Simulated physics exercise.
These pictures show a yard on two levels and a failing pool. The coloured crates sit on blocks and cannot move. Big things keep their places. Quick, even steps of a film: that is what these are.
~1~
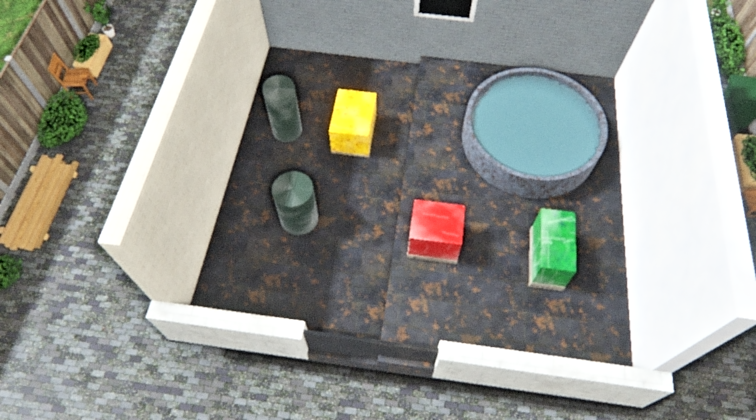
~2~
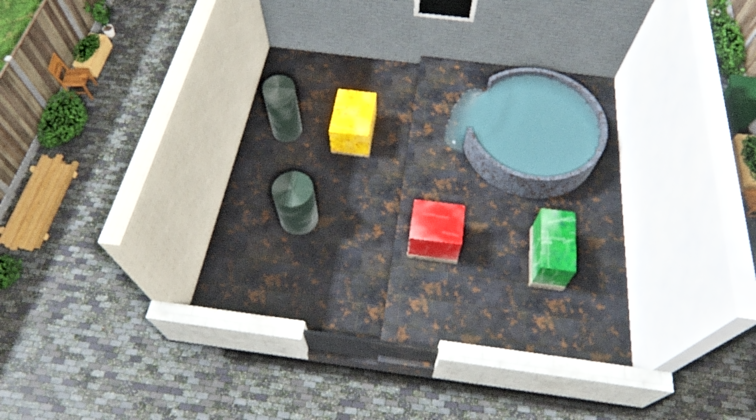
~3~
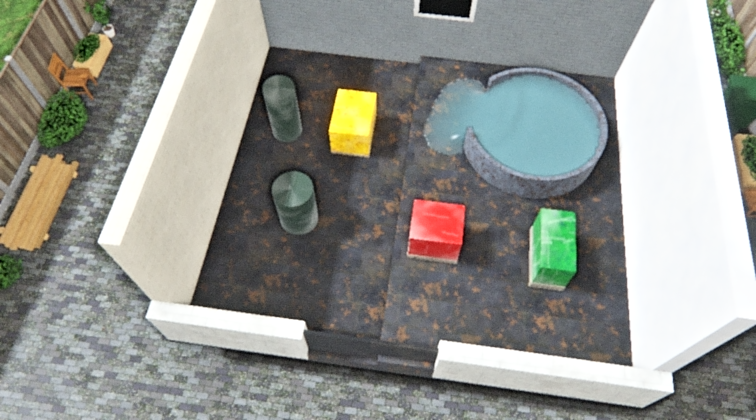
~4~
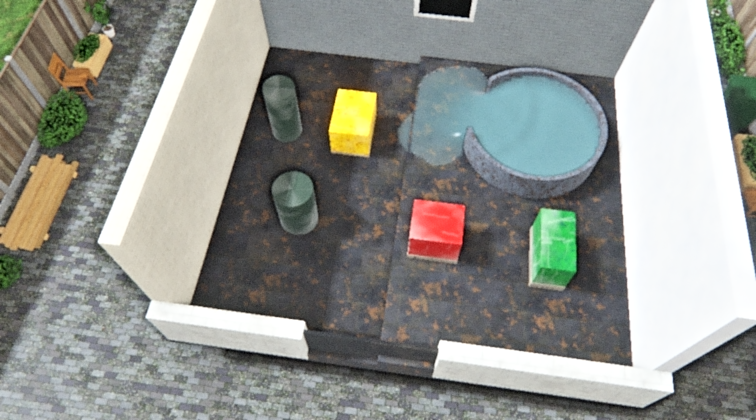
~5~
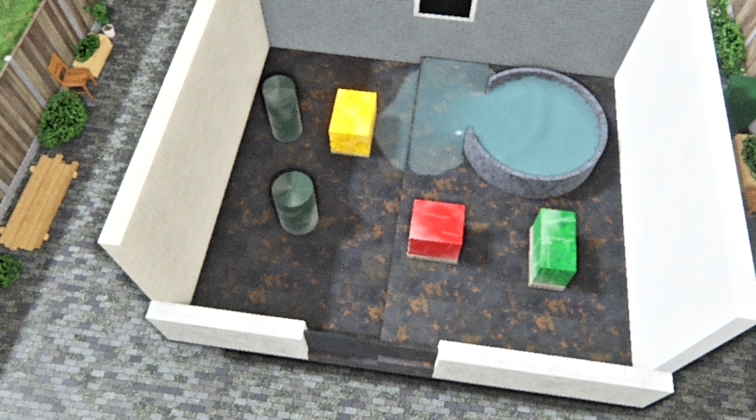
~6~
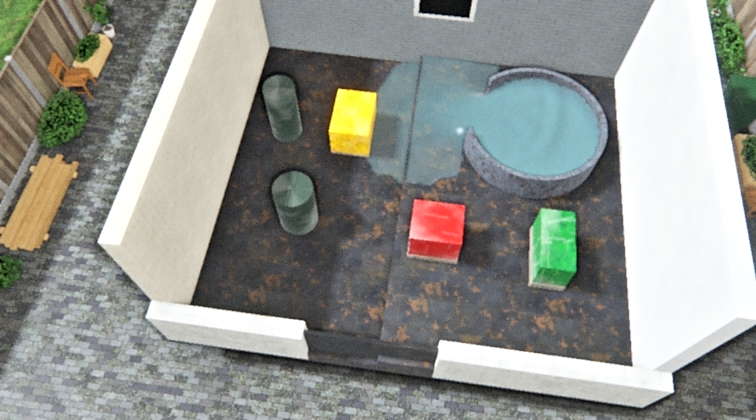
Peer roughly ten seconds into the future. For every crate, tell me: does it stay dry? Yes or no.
Here is how it goes: The yellow crate, no, it gets wet; the green crate, yes, it stays dry; the red crate, yes, it stays dry.
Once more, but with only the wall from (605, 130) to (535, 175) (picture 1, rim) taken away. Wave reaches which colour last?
Last in line is the yellow crate.
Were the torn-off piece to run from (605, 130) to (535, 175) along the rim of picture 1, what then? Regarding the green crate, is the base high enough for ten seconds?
Looking at the green, it is hit.
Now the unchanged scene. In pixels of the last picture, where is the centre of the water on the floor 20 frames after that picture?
My pick is pixel (420, 129).
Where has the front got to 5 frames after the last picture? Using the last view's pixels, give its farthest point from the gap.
Best guess: Near (302, 72).
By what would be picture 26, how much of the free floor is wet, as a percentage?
Roughly 45 %.
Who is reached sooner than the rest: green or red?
I'd go with the red crate.
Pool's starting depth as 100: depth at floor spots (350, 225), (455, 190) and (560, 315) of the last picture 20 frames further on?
I'd say around 6 per cent, then 0 per cent, then 0 per cent.
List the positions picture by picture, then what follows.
The round pool at (535, 124) is whole and still, in the first frame.
Water pours out at (471, 115) and has run to a hidden place, in the second frame.
The front is at (467, 83), out from the gap at (471, 117), in the third frame.
The front is at (411, 144), out from the gap at (471, 117), in the fourth frame.
Water pours out at (471, 117) and has run to (378, 130), in the fifth frame.
Water pours out at (471, 116) and has run to a hidden place, in the sixth frame.
A moment on, water covers 20 % of the floor; the yellow crate water round its plinth, the green crate not reached, the red crate not reached.
Next, water covers 30 % of the floor; the yellow crate water round its plinth, the green crate not reached, the red crate water round its plinth.
Then, water covers 45 % of the floor; the yellow crate water round its plinth, the green crate not reached, the red crate water round its plinth.
Later, water covers 60 % of the floor; the yellow crate water round its plinth, the green crate not reached, the red crate water round its plinth.
In the end, water covers 60 % of the floor; the yellow crate was topped, the green crate stayed above the water, the red crate stayed above the water.
